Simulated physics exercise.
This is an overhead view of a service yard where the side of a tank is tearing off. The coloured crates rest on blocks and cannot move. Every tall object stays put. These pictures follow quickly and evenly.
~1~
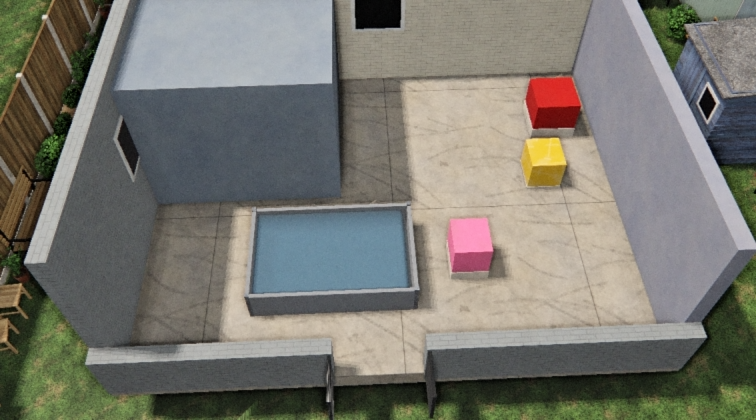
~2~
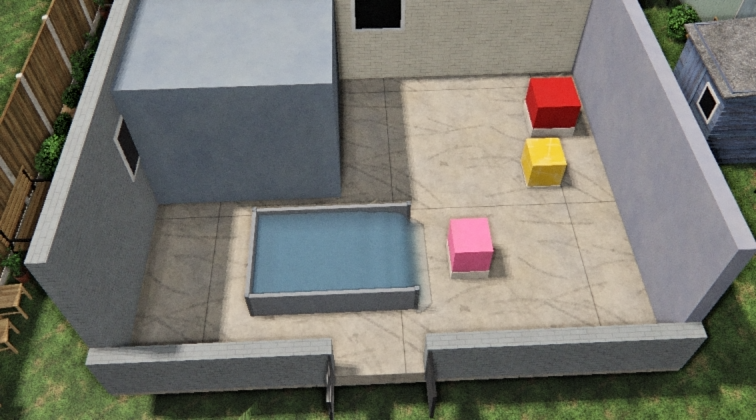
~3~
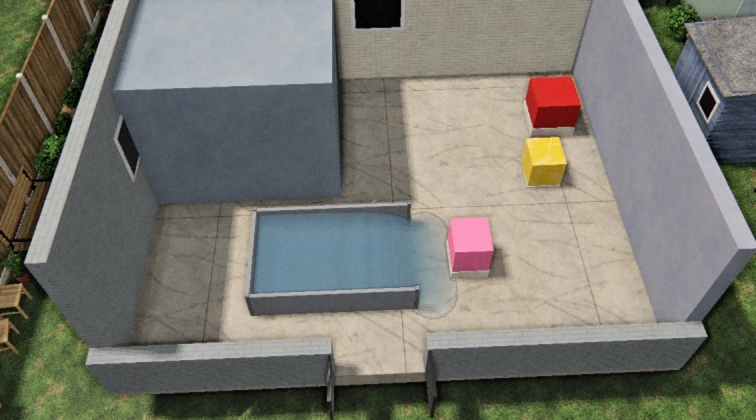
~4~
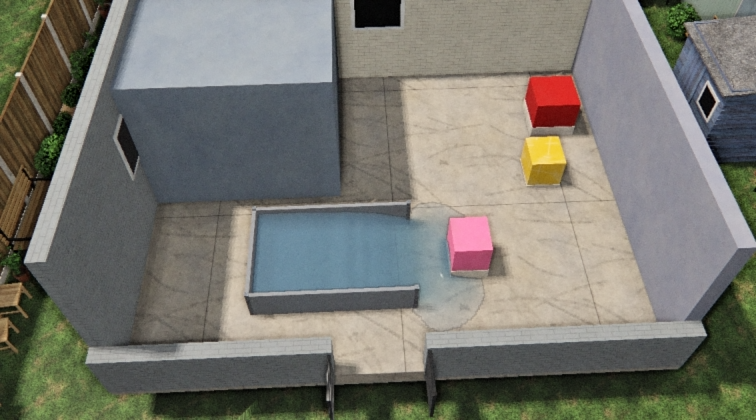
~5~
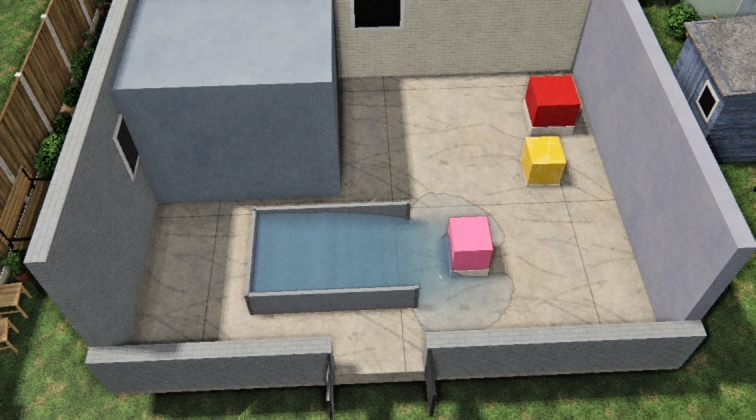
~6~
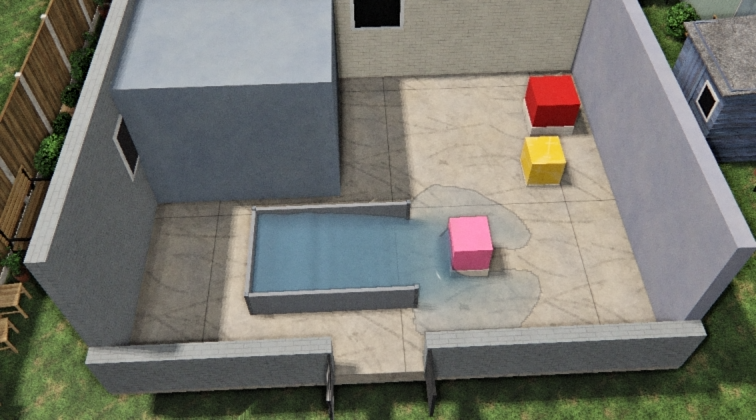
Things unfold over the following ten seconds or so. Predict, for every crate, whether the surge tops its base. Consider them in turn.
Pink crate: Reached by water, yellow crate: Reached by water, red crate: Kept safe.
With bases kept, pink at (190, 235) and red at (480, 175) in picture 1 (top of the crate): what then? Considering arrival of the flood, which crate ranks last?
It should be the crate marked pink.
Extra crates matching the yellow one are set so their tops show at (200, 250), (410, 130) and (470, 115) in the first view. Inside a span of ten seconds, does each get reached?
Stays clear, then is reached, then is reached.
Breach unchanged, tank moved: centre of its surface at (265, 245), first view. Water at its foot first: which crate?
It is the crate marked pink.
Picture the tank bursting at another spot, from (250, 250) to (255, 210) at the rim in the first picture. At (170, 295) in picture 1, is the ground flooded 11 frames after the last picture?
I reckon it ends up drenched.
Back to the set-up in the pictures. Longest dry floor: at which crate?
The answer here is the crate marked red.
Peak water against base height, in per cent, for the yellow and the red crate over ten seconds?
370 %, then 50 %.
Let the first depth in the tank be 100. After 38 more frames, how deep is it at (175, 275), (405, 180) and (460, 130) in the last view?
I'd put them at close to 0 per cent, then 2 per cent, then 10 per cent.
A moment on, water covers 25 % of the floor; the pink crate water round its plinth, the yellow crate water round its plinth, the red crate not reached.
Next, water covers 40 % of the floor; the pink crate water round its plinth, the yellow crate water round its plinth, the red crate water round its plinth.
Then, water covers 55 % of the floor; the pink crate water round its plinth, the yellow crate water round its plinth, the red crate water round its plinth.
Later, water covers 70 % of the floor; the pink crate water round its plinth, the yellow crate water round its plinth, the red crate water round its plinth.
In the end, water covers 85 % of the floor; the pink crate was topped, the yellow crate was topped, the red crate stayed above the water.
